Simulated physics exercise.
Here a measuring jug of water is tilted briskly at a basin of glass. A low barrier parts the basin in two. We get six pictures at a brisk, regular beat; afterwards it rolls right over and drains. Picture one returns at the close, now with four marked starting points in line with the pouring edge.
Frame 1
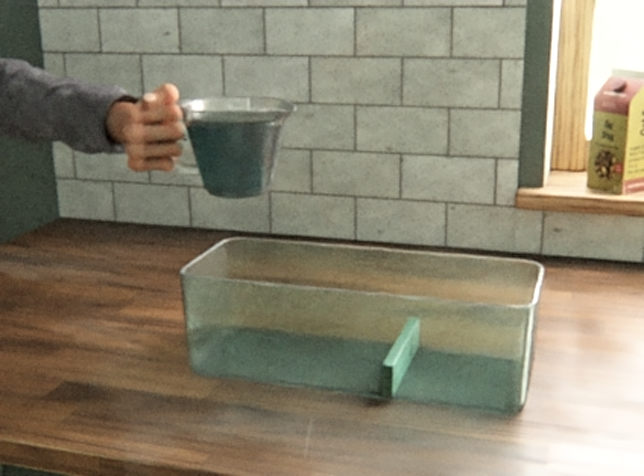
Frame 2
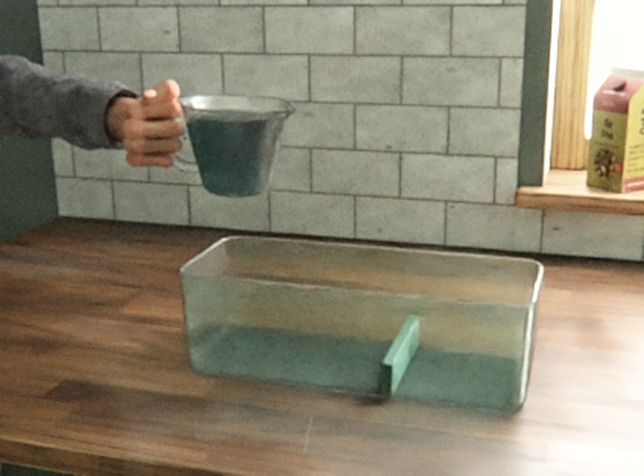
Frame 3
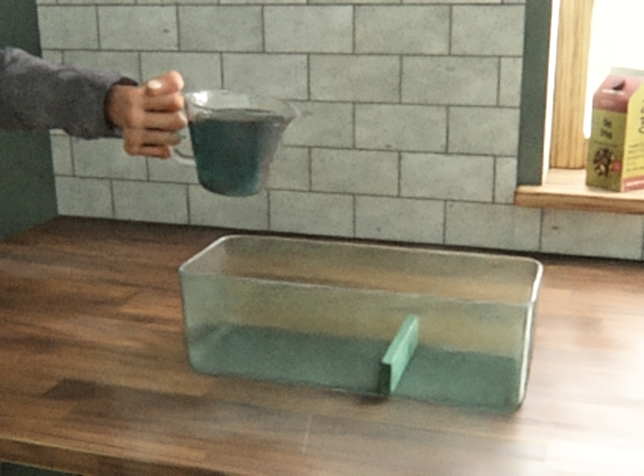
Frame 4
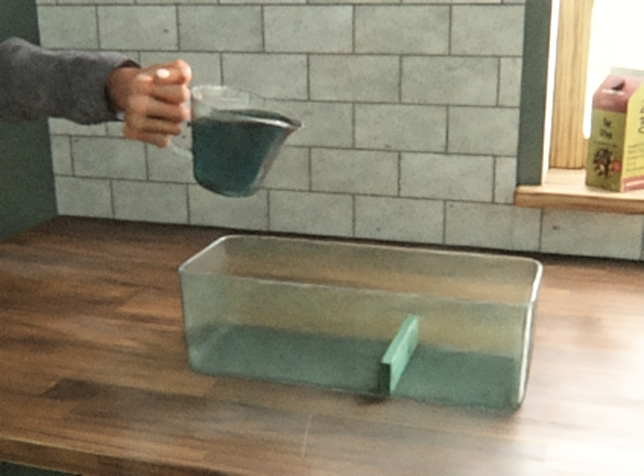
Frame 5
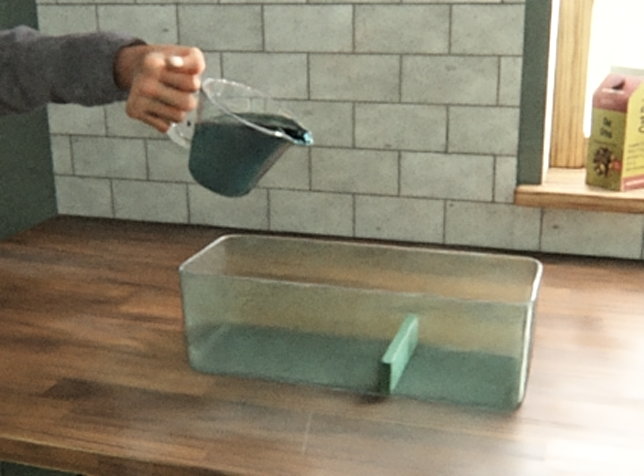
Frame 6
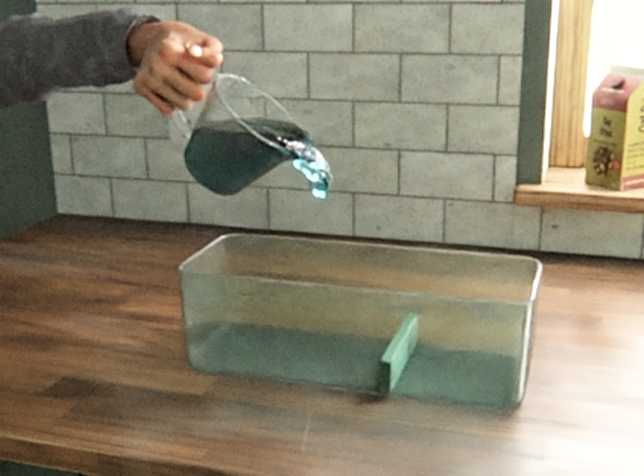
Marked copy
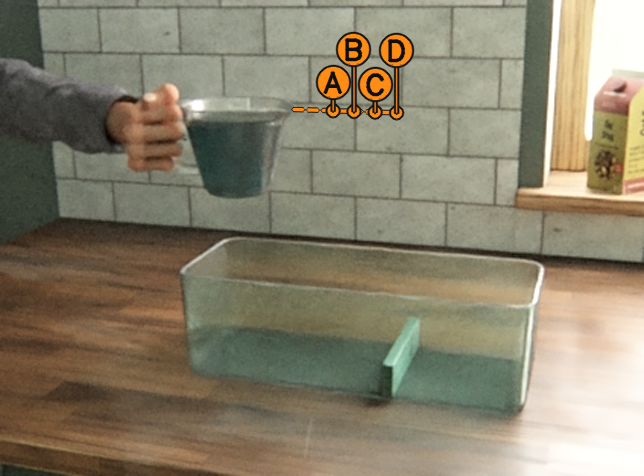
A hand holds a clear measuring jug of blue-green water upright above a glass basin split by a low green barrier on a wooden counter. The hand then tilts the jug to the right, slowly at first and then more steeply, until water slips over the lip and curls downward through the air.
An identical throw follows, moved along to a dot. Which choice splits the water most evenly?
Use place B.
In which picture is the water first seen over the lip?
In picture 5.
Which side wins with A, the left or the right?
More ends on the left.
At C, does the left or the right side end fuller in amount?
The right side.
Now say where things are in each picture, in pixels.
The first frame shows upright, lip at (293, 109); basin from (191, 369) to (525, 412); top of the wall at (402, 339); nothing has left yet.
The second frame shows upright, lip at (294, 110); nothing has left yet.
The third frame shows tipped about 8°, lip at (297, 115); nothing has left yet.
The fourth frame shows tipped about 16°, lip at (301, 126); nothing has left yet.
The fifth frame shows tipped about 28°, lip at (304, 141); water is over the lip, down to (304, 141).
The sixth frame shows tipped about 42°, lip at (303, 158); water is over the lip, down to (323, 194).
In orange, A at (333, 110); B at (353, 111); C at (375, 112); D at (396, 112).
Choosing A, about 77 % ends left of the wall and 22 % right of it.
Choosing B, about 49 % ends left of the wall and 50 % right of it.
Choosing C, about 28 % ends left of the wall and 72 % right of it.
Choosing D, about 15 % ends left of the wall and 85 % right of it.
